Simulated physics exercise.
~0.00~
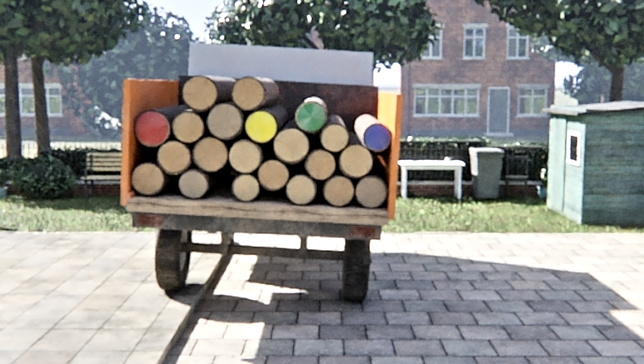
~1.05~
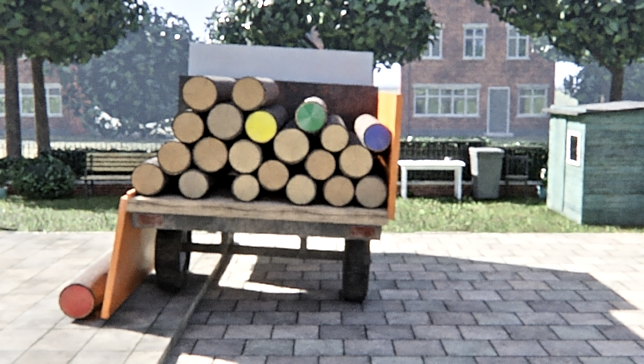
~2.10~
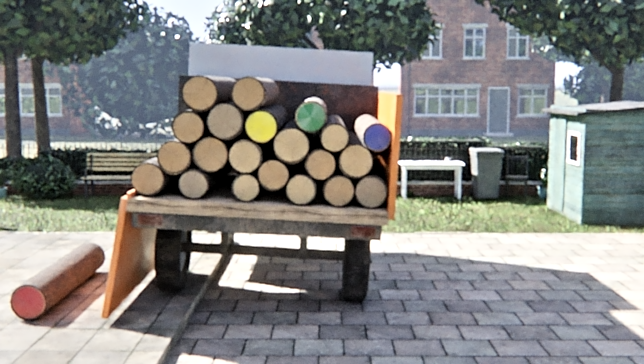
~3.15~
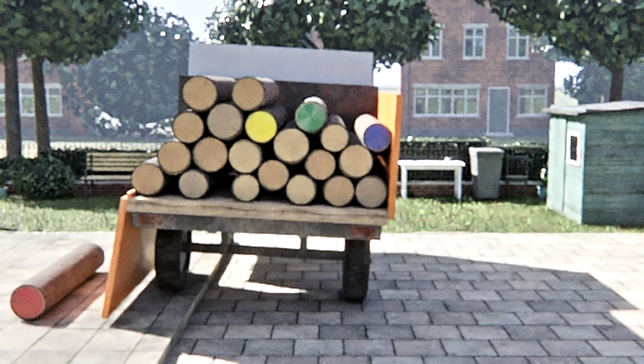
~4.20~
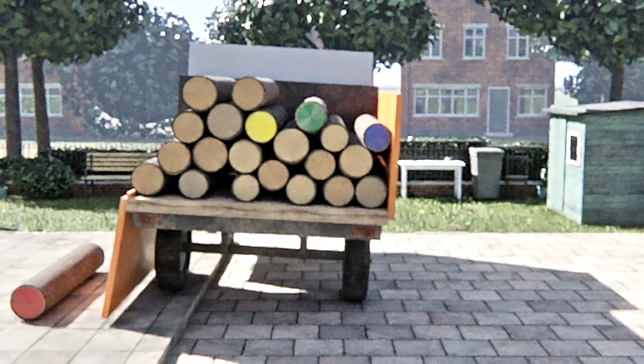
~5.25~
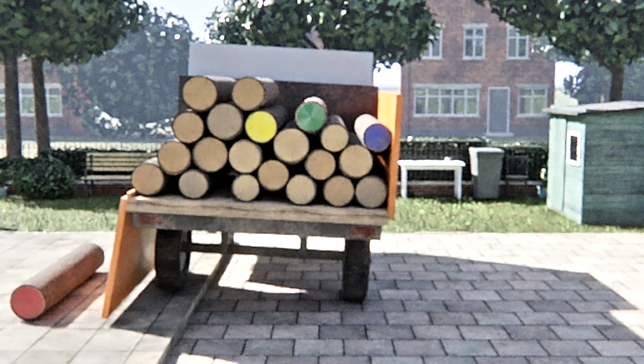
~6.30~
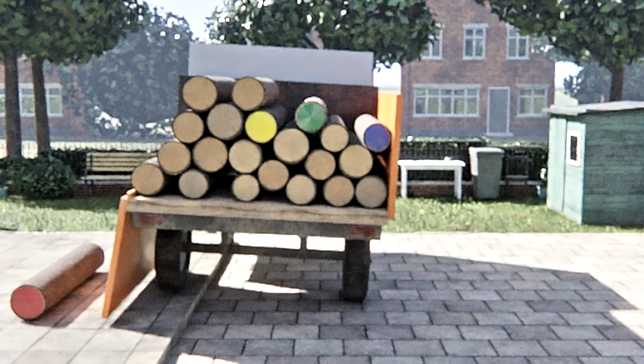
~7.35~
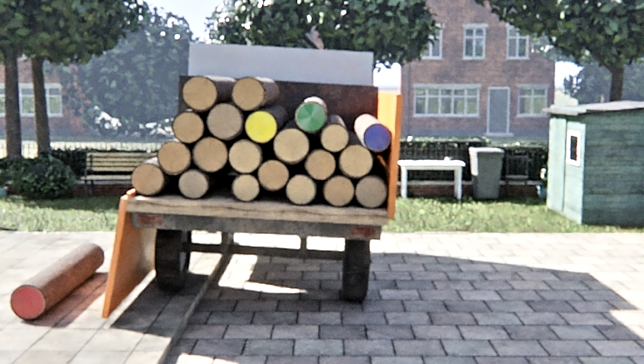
On a paved yard, a trailer's left side drops and the red-ended log falls off.
